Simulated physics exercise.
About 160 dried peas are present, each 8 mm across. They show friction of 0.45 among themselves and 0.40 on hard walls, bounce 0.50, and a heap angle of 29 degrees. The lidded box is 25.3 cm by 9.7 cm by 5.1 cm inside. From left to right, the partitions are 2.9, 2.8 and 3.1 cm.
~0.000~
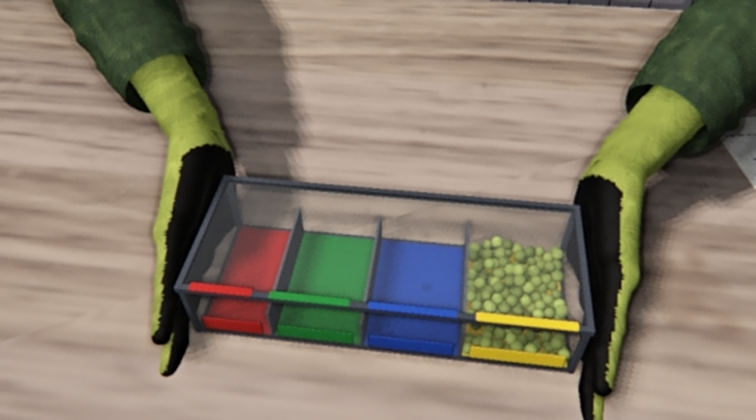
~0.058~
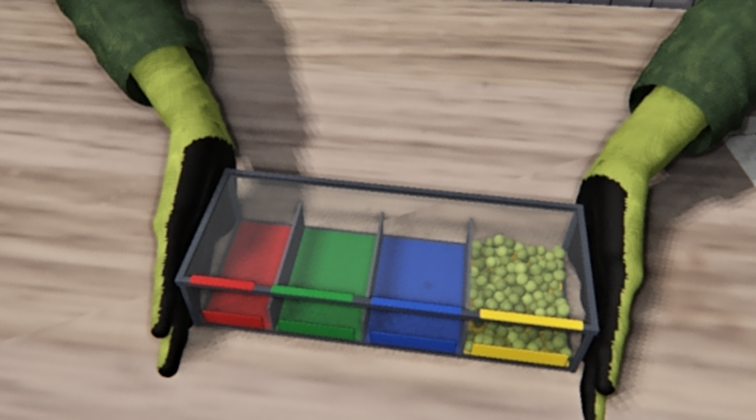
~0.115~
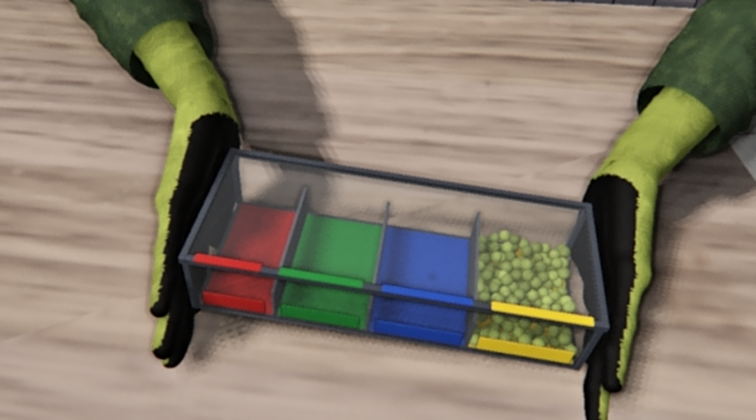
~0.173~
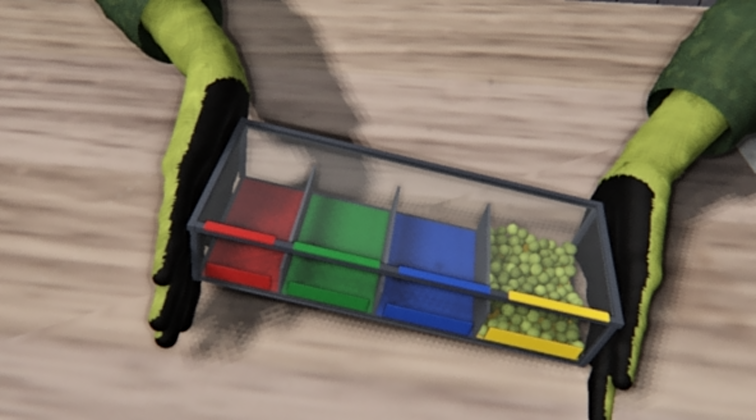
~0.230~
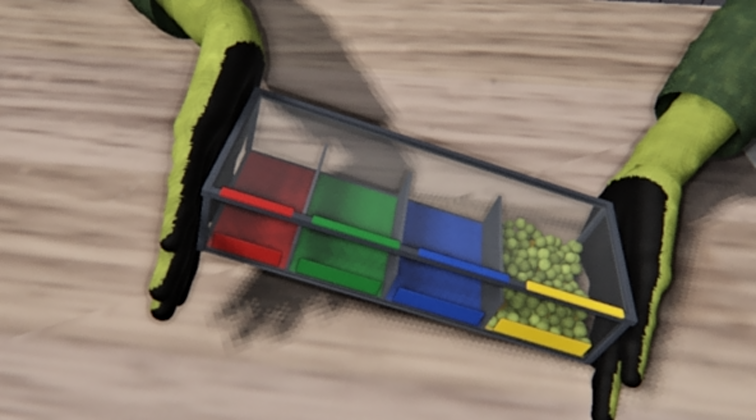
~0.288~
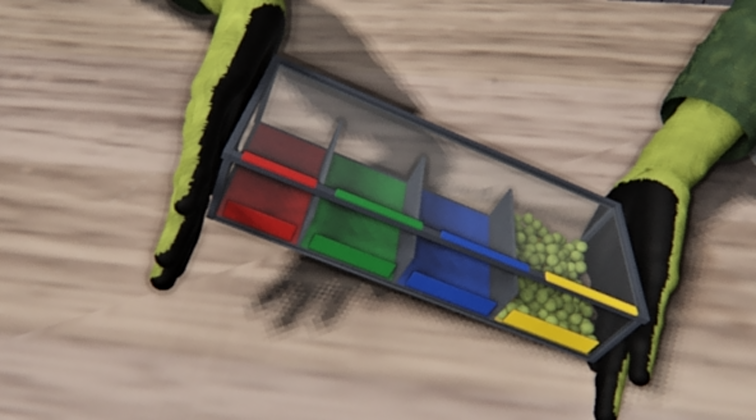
Two green hands hold a clear box of peas and raise its left end.
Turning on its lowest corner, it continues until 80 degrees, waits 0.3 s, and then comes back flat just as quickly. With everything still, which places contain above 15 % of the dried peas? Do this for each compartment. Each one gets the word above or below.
Results: Red below; blue below; green below; yellow above.
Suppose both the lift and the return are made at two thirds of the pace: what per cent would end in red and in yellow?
My answer: Red gets 0 %, while yellow gets 100 %.
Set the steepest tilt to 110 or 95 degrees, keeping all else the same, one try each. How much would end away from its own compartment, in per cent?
I'd put them near 0 and 0 percent in that order.
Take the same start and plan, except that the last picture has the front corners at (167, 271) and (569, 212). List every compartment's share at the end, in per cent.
The compartments end with red 30 per cent, blue 10 per cent, green 15 per cent and yellow 50 per cent.
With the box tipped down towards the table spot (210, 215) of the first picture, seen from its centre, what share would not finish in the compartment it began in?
Roughly 50 per cent.
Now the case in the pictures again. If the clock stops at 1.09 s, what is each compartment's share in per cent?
In per cent: Red 0, blue 0, green 0, yellow 100.
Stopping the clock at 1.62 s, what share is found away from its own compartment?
Some 0 percent.
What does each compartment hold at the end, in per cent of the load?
Per cent by compartment - red 0, blue 0, green 0, yellow 100.
Then, at 1.09 s, tilt 80 degrees; yellow 100 %.
Then, at 1.62 s, tilt 40 degrees; yellow 100 %.
After 2.21 s, tilt 0 degrees; yellow 100 %.
By 2.6 s all is still; red 0 %, blue 0 %, green 0 %, yellow 100 %.
